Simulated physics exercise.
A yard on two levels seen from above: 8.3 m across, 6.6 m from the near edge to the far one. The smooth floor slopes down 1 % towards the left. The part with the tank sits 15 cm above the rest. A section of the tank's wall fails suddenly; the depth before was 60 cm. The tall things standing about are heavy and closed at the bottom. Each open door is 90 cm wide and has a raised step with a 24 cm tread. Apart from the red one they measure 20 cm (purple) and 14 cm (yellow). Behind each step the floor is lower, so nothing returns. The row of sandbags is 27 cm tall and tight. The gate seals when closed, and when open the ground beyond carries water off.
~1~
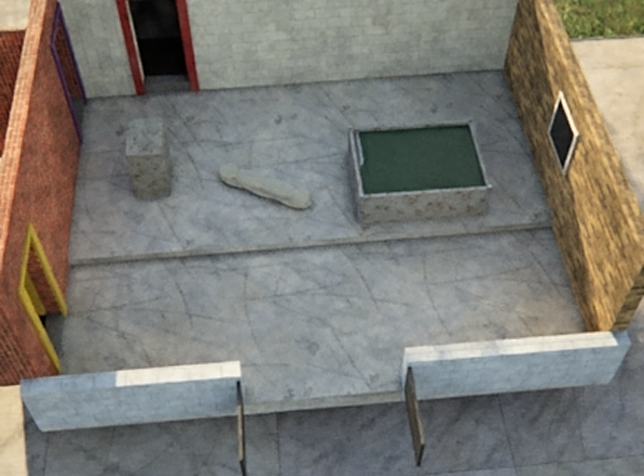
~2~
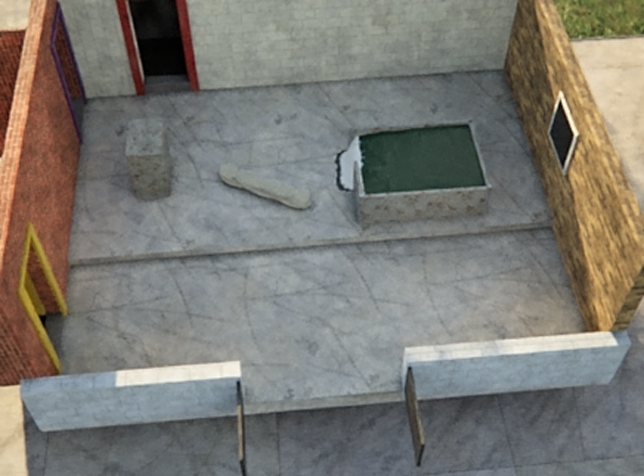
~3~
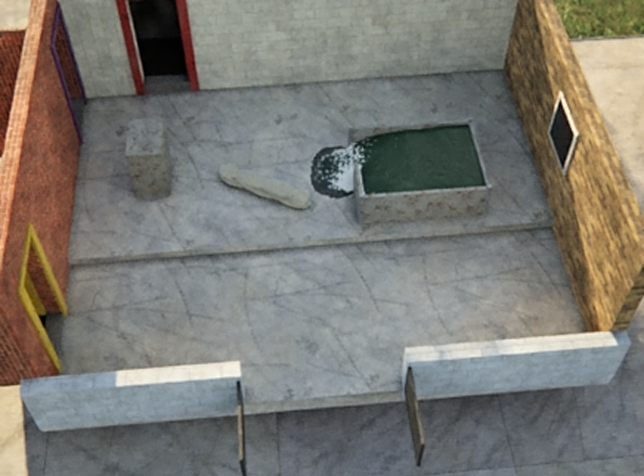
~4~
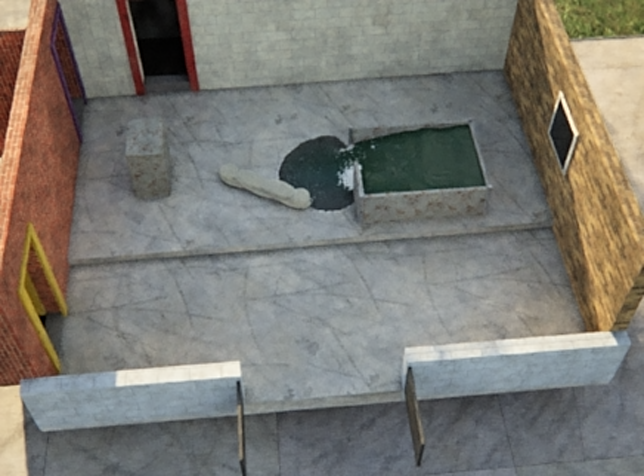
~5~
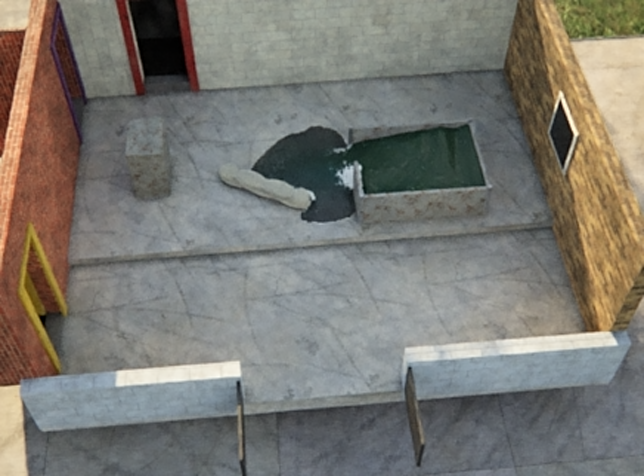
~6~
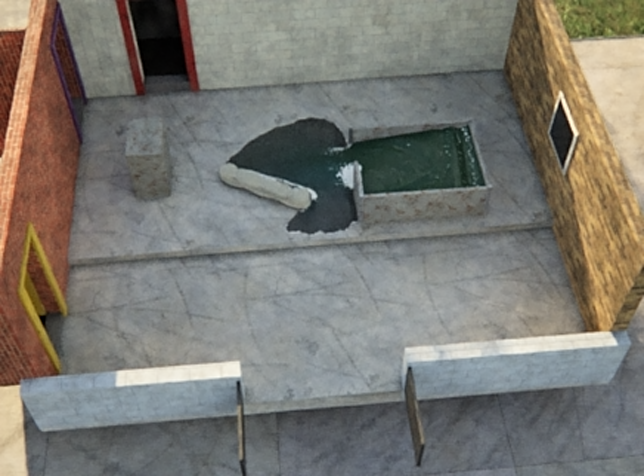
The clip shows a walled yard with a stone tank of dark green water; its left side gives way, and water pours out, spreading leftward across the grey floor and around a pale, elongated object as the tank's level lowers.
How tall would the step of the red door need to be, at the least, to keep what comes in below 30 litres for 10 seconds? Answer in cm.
At least 14.5 cm or so.
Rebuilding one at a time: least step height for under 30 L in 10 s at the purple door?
About 25 cm at purple.
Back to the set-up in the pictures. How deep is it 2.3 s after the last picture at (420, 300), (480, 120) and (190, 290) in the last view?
About 0, 0 and 0 cm.
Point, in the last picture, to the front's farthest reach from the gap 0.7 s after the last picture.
Around (139, 151).
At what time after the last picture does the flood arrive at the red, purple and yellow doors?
Red 1.2 s, purple 1.3 s, yellow 4.5 s.
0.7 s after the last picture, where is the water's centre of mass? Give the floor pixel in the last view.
Near (377, 176).
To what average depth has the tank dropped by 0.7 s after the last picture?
About 43 cm.
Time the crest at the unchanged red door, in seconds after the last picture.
Near 1.8 s.
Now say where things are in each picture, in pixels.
The tank at (418, 160) is whole and still, 60 cm deep; the red door at (161, 52) is dry, in the first frame.
The front is at (342, 187), 0.2 m from the gap at (354, 164); 0.1 m2 of floor is wet, 60 cm left at the back, in the second frame.
The front is at (315, 181), 0.7 m from the gap at (354, 165); 0.6 m2 of floor is wet, 60 cm left at the back, in the third frame.
The gap is at (354, 165), the front 1.3 m out at (285, 183); the back of the tank holds 60 cm, in the fourth frame.
Water pours out at (354, 164) and has run 1.8 m, to (254, 178); about 5 cm deep outside, 59 cm at the back, in the fifth frame.
The gap is at (354, 164), the front 2.2 m out at (230, 170); the back of the tank holds 53 cm; the red door at (161, 52), 4.2 m from the gap, is still 2.3 m from the nearest water, in the sixth frame.
Then, 0.7 s after the last picture water covers 15 % of the floor, deepest (32 cm) near (346, 164); it has not reached the red door.
Then, 2.3 s after the last picture water covers 25 % of the floor, deepest (36 cm) near (85, 108); 21 cm at the red door, 1 litre in over its 22 cm step.
Then, 9.3 s after the last picture water covers 60 % of the floor, deepest (14 cm) near (56, 395); 8 cm at the red door, 2 litres in over its 22 cm step.
At the red door as built, the water peaked near 25 cm, 1.9 s after the last picture.
With a step of 13 cm, 42 litres would have come in within the 10 s; with 18 cm, 10 litres. So under 30 litres takes about 14.5 cm.
